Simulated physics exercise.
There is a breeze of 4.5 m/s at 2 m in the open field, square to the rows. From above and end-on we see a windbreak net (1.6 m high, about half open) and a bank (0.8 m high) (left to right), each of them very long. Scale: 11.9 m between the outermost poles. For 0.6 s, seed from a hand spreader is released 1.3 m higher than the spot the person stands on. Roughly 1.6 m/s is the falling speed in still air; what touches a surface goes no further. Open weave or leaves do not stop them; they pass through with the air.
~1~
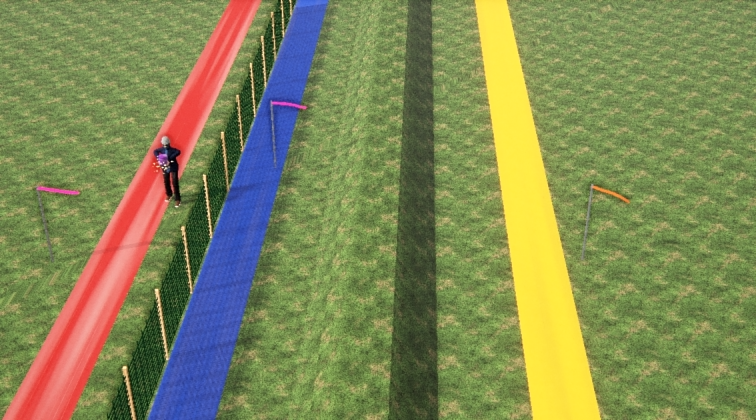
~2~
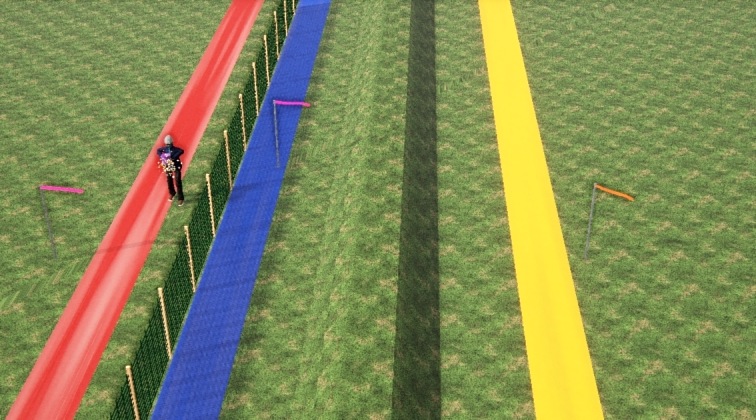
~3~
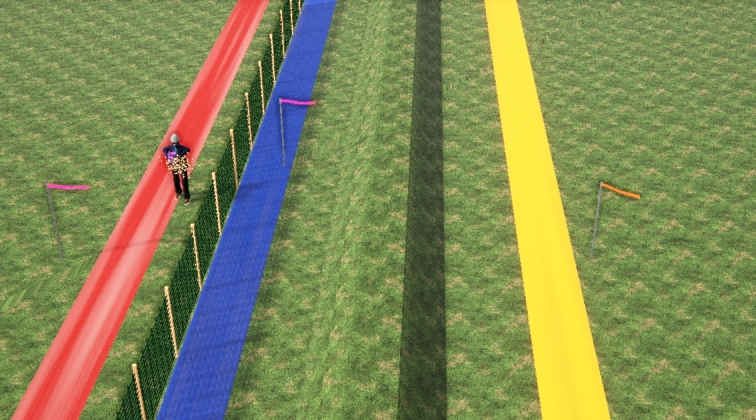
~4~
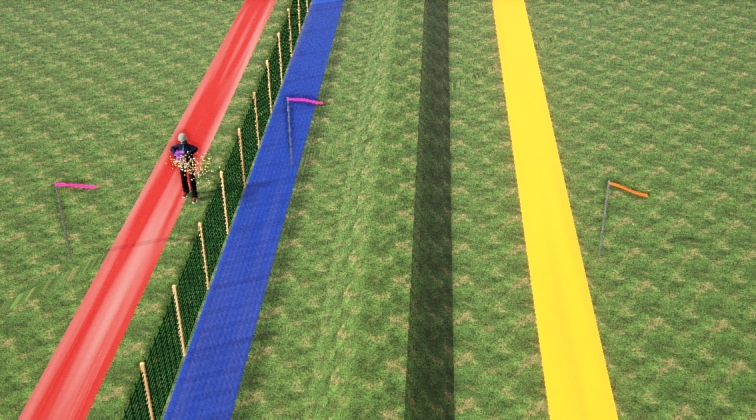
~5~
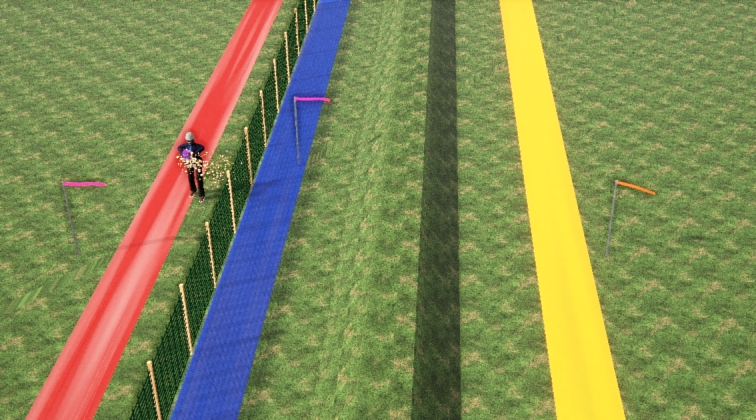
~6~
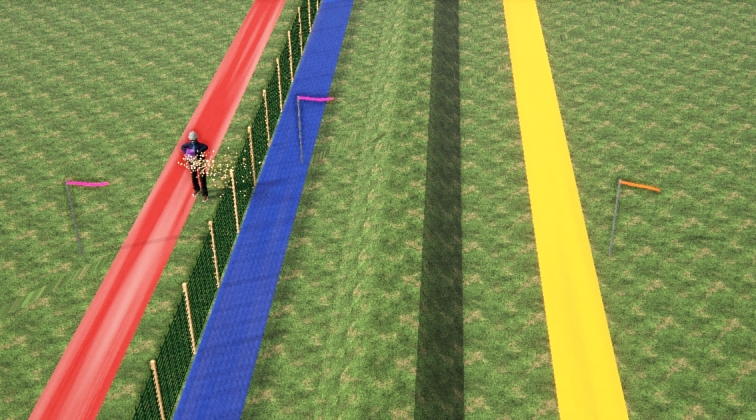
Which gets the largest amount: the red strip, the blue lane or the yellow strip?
Blue.
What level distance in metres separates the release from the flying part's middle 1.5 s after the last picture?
About 3.5 m.
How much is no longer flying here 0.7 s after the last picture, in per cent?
It comes to around 35 per cent.
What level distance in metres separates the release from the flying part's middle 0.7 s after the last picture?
Reading: Near 2.0 m.
Then, 0.7 s after the last picture, 0 % lies on the red strip, 0 % on the yellow strip and 28 % on the blue lane; 35 % has touched down or left; the middle of what still flies is 0.5 m above the low ground, near (270, 192).
Then, 1.5 s after the last picture, 0 % lies on the red strip, 0 % on the yellow strip and 57 % on the blue lane; 88 % has touched down or left; the middle of what still flies is 0.4 m above the low ground, near (331, 199).
Then, 3.0 s after the last picture, 0 % lies on the red strip, 0 % on the yellow strip and 58 % on the blue lane; 99 % has touched down or left.
Then, 7.5 s after the last picture, 0 % lies on the red strip, 0 % on the yellow strip and 58 % on the blue lane; 100 % has touched down or left.
Then, 44.5 s after the last picture, 0 % lies on the red strip, 0 % on the yellow strip and 58 % on the blue lane; 100 % has touched down or left.
